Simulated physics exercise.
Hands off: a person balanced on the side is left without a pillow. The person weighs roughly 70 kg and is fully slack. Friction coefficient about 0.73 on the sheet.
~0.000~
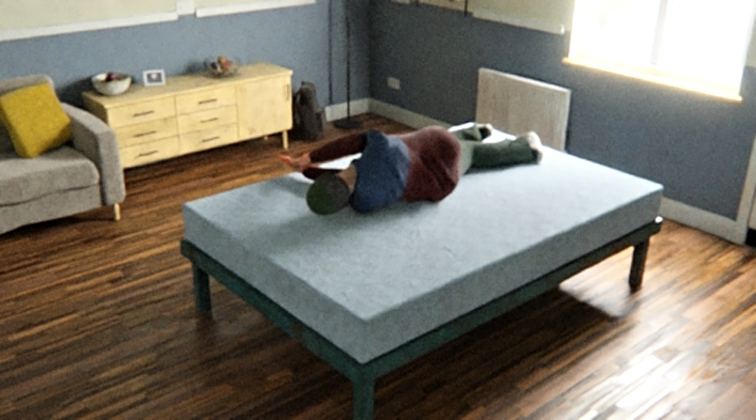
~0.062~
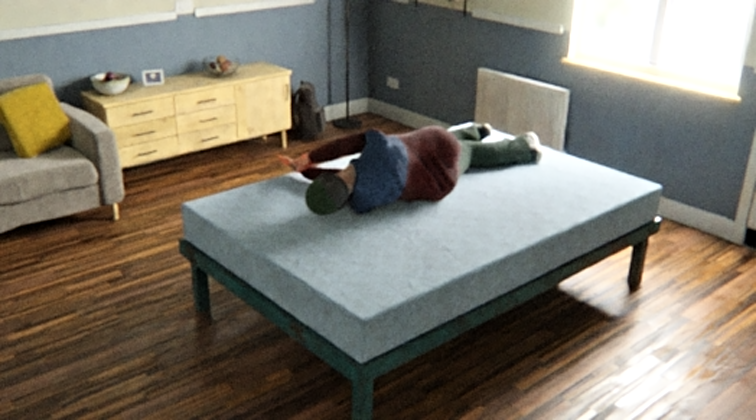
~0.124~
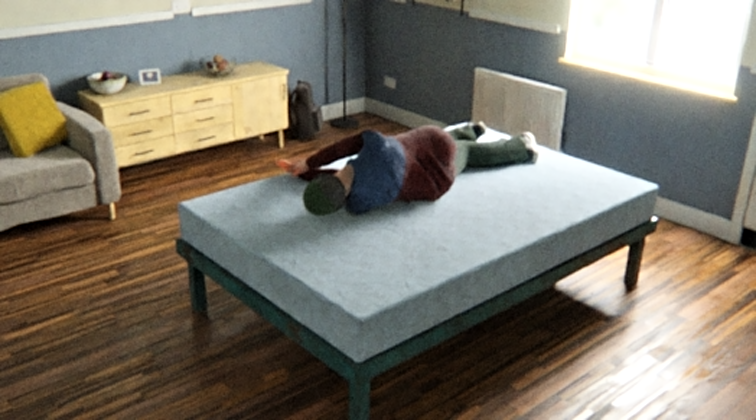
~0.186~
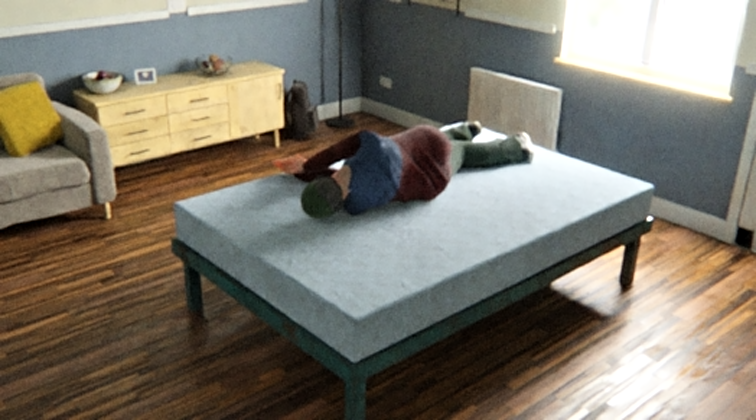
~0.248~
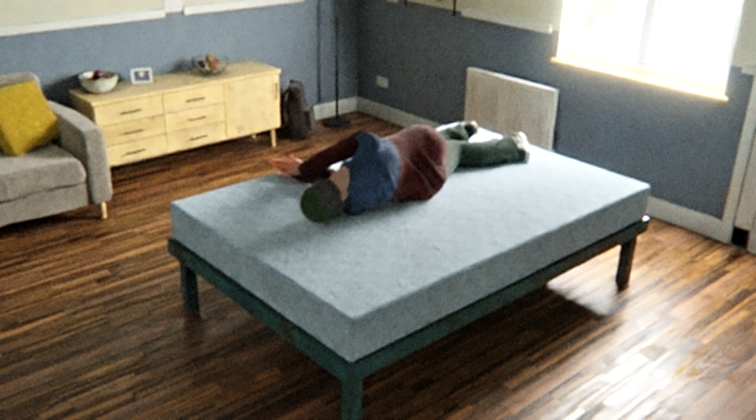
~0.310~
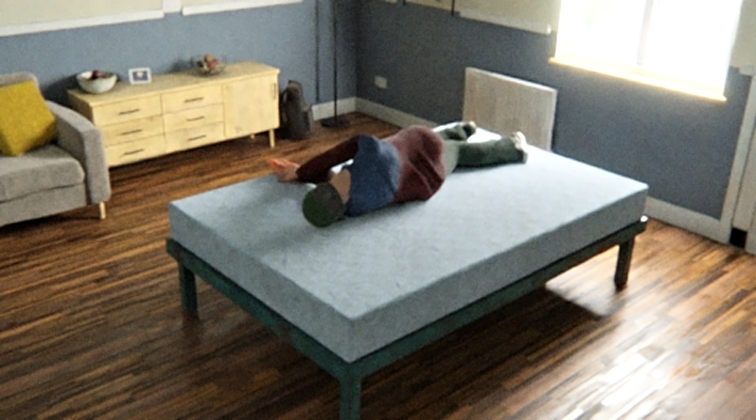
In a room with blue walls and a dark wood floor, a person in a blue and maroon top lies on one side on a bare pale mattress, arms outstretched, and barely moves apart from slight shifts of the head and arms.
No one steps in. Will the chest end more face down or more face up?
This time the chest flops back.
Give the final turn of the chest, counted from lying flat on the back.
Turned some 60°.
After 0.54 s the chest is turned 70° from lying flat on the back, near (372, 186) in the last picture's view.
After 0.94 s the chest is turned 55° from lying flat on the back, near (381, 192) in the last picture's view.
After 1.54 s the chest is turned 55° from lying flat on the back, near (382, 193) in the last picture's view.
When all is still (2.3 s), chest sinks back.
